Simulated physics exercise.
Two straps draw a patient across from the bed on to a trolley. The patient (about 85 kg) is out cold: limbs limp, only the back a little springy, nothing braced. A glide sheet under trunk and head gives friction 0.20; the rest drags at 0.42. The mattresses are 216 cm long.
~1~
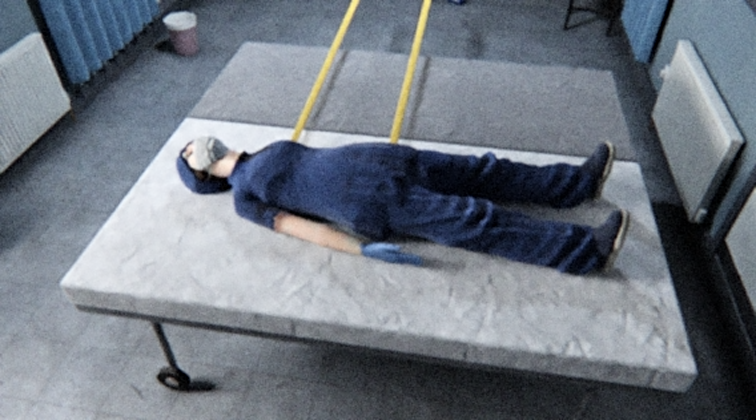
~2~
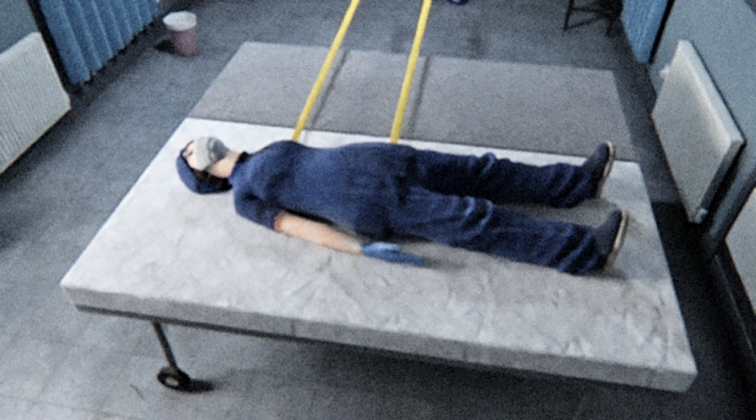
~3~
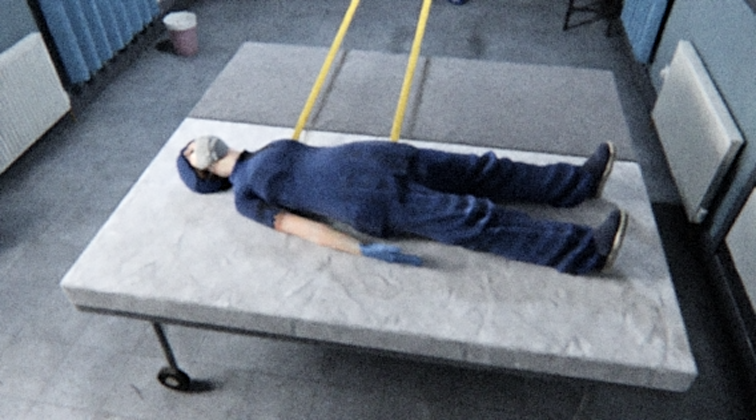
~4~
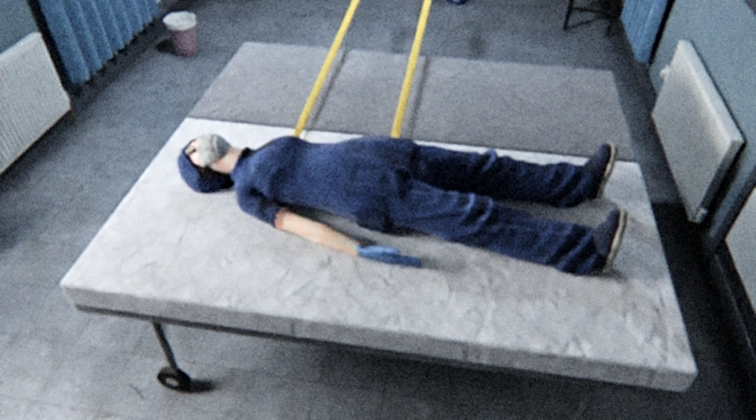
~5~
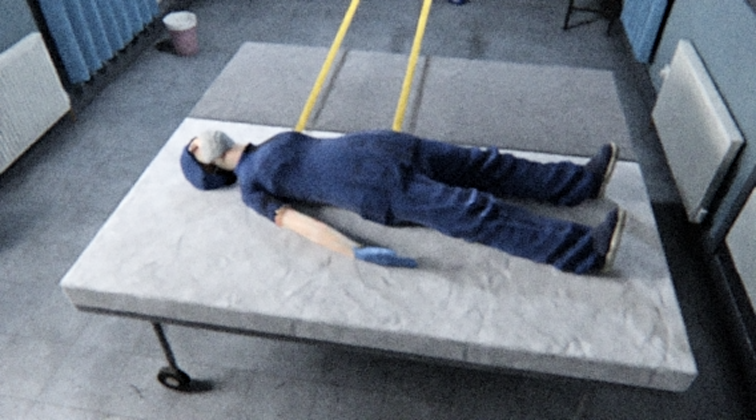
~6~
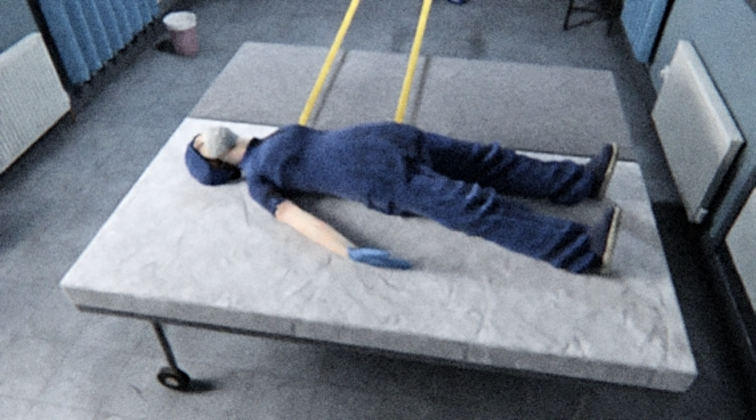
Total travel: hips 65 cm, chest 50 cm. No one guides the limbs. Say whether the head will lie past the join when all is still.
In the end the head stops short of the join.
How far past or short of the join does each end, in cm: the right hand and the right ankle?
Right hand 72 short, right ankle 52 short.
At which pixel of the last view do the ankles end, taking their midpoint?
At about (555, 184).
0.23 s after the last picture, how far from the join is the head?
Some 34 cm short of it.
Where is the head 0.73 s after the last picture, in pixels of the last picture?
Near (238, 127).
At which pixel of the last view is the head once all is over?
At about (247, 119).
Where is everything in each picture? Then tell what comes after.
In the first picture, head (202, 166), left hand (418, 170), left ankle (579, 184); hips 0 cm across so far.
In the second picture, head (202, 166), left hand (418, 170), left ankle (579, 183); hips 0 cm across so far.
In the third picture, head (202, 166), left hand (418, 171), left ankle (580, 183); hips 2 cm across so far.
In the fourth picture, head (203, 165), left hand (418, 172), left ankle (581, 183); hips 5 cm across so far.
In the fifth picture, head (205, 162), left hand (419, 166), left ankle (582, 183); hips 9 cm across so far.
In the sixth picture, head (210, 158), left hand (421, 157), left ankle (583, 183); hips 16 cm across so far.
Then, 0.23 s after the last picture the head is 33 cm short of the join, near (219, 148) in the last picture's view.
Then, 0.73 s after the last picture the head is 16 cm short of the join, near (238, 127) in the last picture's view; the left hand 20 cm past the join.
Then, 1.23 s after the last picture the head is 9 cm short of the join, near (247, 119) in the last picture's view; the left hand 30 cm past the join.
When all is still, head stops short of the join; left hand crosses the join; right hand stops short of the join; left ankle stops short of the join; right ankle stops short of the join; right knee stops short of the join.
